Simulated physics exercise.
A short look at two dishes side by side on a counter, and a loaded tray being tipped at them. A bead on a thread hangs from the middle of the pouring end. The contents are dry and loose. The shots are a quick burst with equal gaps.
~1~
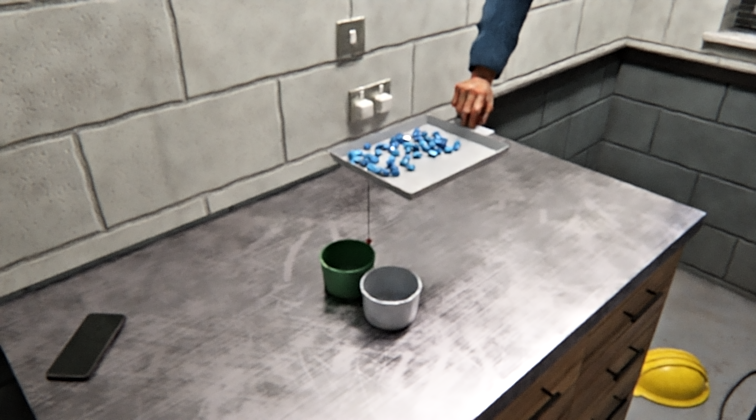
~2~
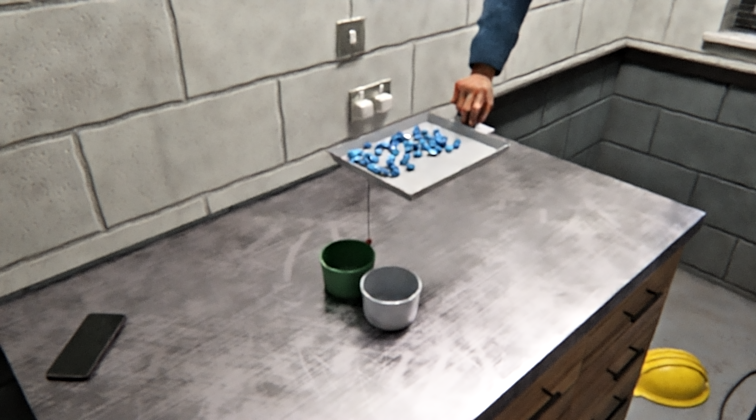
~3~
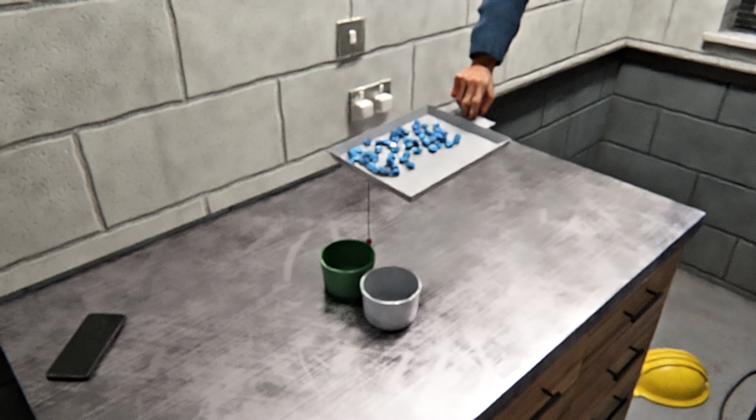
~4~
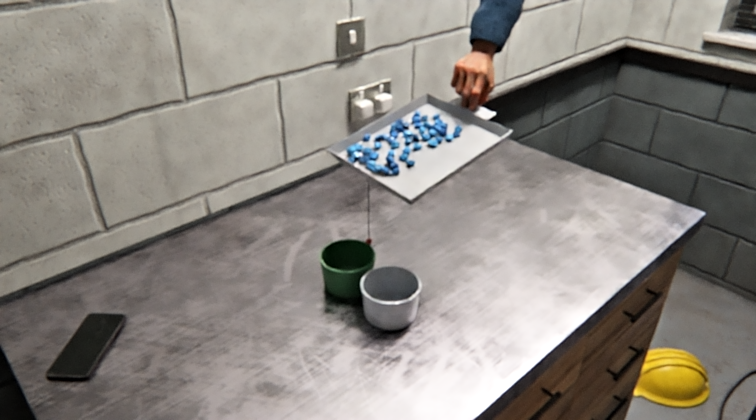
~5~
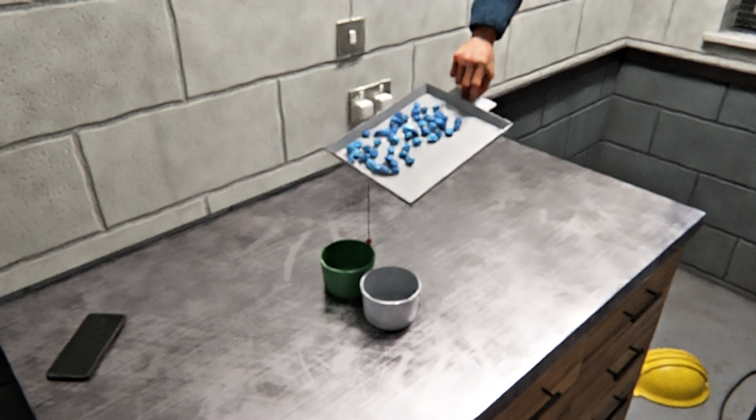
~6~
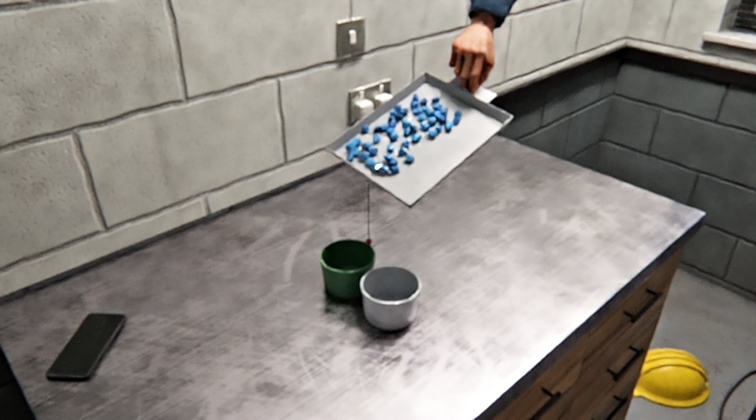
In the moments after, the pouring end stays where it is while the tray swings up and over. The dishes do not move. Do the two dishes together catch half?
In the dishes lies the larger part of it.
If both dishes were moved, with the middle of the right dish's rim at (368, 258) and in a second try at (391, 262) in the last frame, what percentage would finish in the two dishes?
About 20 and 50 per cent.
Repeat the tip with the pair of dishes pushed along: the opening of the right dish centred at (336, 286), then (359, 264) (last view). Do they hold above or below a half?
The first try: The smaller part. The second: The smaller part.
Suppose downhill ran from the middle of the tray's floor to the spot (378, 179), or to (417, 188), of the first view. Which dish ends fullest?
In turn: The left dish; the right one.
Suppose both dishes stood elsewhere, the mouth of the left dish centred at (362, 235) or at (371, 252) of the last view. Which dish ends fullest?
At the first place the right-hand dish, at the second the right dish.
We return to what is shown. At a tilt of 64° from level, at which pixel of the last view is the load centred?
Around (388, 176).
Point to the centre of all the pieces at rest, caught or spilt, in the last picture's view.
Close to (390, 306).
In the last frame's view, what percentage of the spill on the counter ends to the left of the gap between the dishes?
Some 20 per cent.
Shortly afterwards, tray tipped steeply; the whole lot on the tray.
Next, tray tipped past a quarter turn; near a quarter on the tray; near half in the right dish; a little in the left dish; a little outside both; near a quarter in the air.
Some moments later, tray tipped past a quarter turn; near two thirds in the right dish; a little in the left dish; near a third outside both.
In the end, tray tipped past a quarter turn; near two thirds in the right dish; a little in the left dish; near a third outside both.
